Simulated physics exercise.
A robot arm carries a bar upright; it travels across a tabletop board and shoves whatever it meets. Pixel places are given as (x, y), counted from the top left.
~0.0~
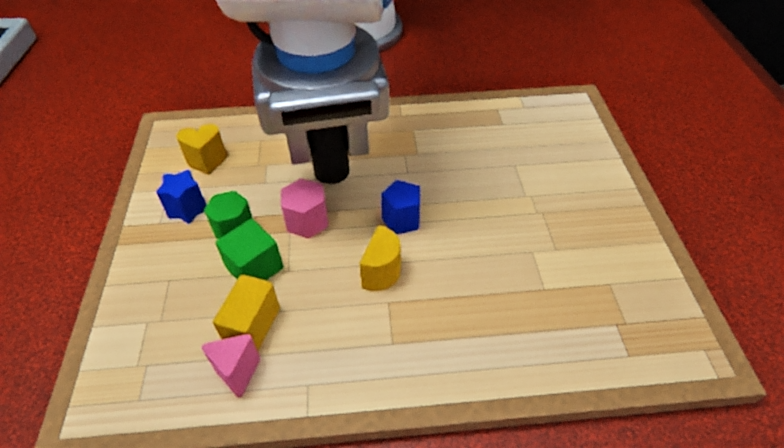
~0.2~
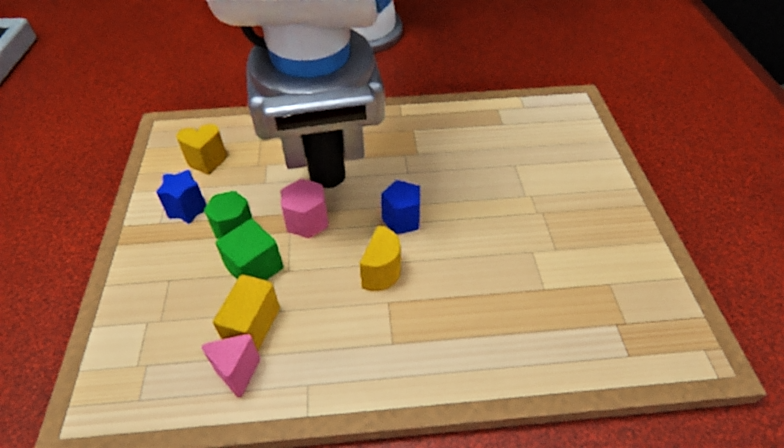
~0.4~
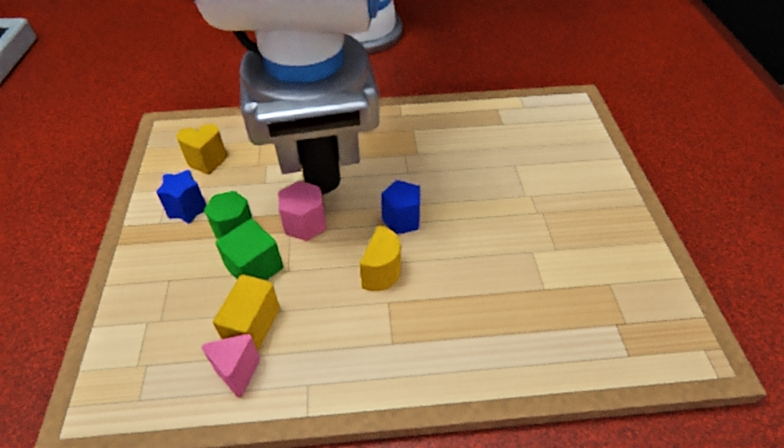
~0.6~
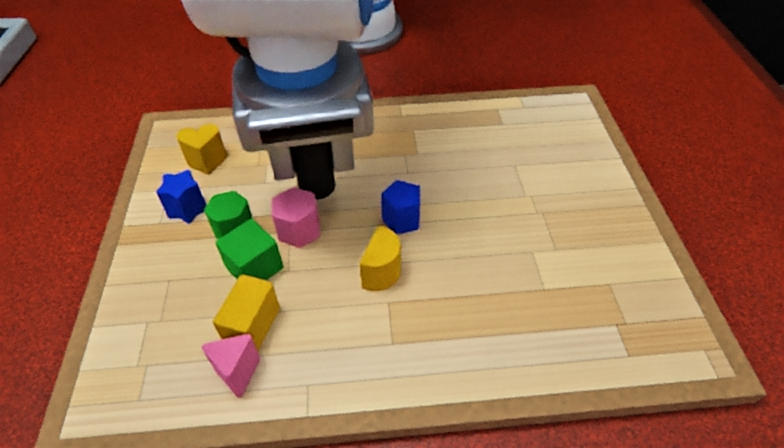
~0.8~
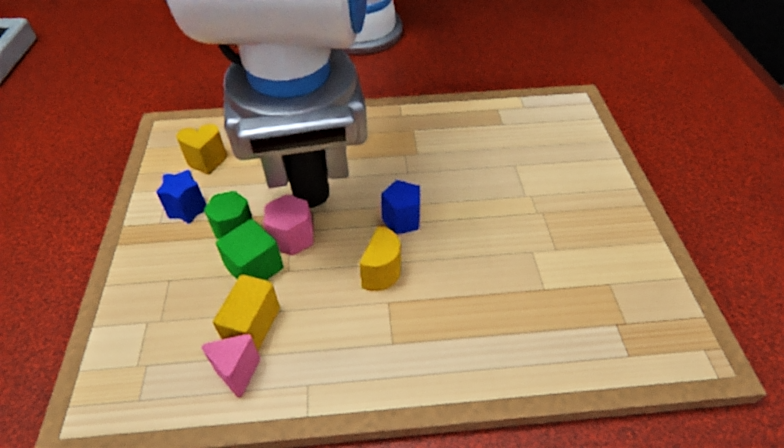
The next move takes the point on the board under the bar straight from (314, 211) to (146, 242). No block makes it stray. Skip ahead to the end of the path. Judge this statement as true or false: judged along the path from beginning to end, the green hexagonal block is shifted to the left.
True - the claim holds.
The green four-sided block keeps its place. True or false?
Answer: False.
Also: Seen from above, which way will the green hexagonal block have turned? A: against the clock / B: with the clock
Choice A: Against the clock.
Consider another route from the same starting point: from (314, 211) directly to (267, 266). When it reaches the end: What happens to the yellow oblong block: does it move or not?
Once the bar is done, the yellow oblong block is in a new spot.
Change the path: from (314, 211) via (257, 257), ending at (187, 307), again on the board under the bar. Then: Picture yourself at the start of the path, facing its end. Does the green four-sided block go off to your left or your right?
The shift is leftward.
The first path, step by step. One third of the way, bar at (254, 204); green hexagonal block at (211, 209); green four-sided block at (234, 255); pink hexagonal block at (266, 223), turned 35° anticlockwise.
Two thirds of the way, bar at (196, 215); green hexagonal block at (156, 228), turned 40° anticlockwise; green four-sided block at (234, 255); pink hexagonal block at (266, 223), turned 35° anticlockwise.
At the end, bar at (137, 226); blue star block at (166, 185), turned 50° clockwise; green hexagonal block at (117, 248), turned 110° anticlockwise; green four-sided block at (234, 255); pink hexagonal block at (266, 223), turned 35° anticlockwise.
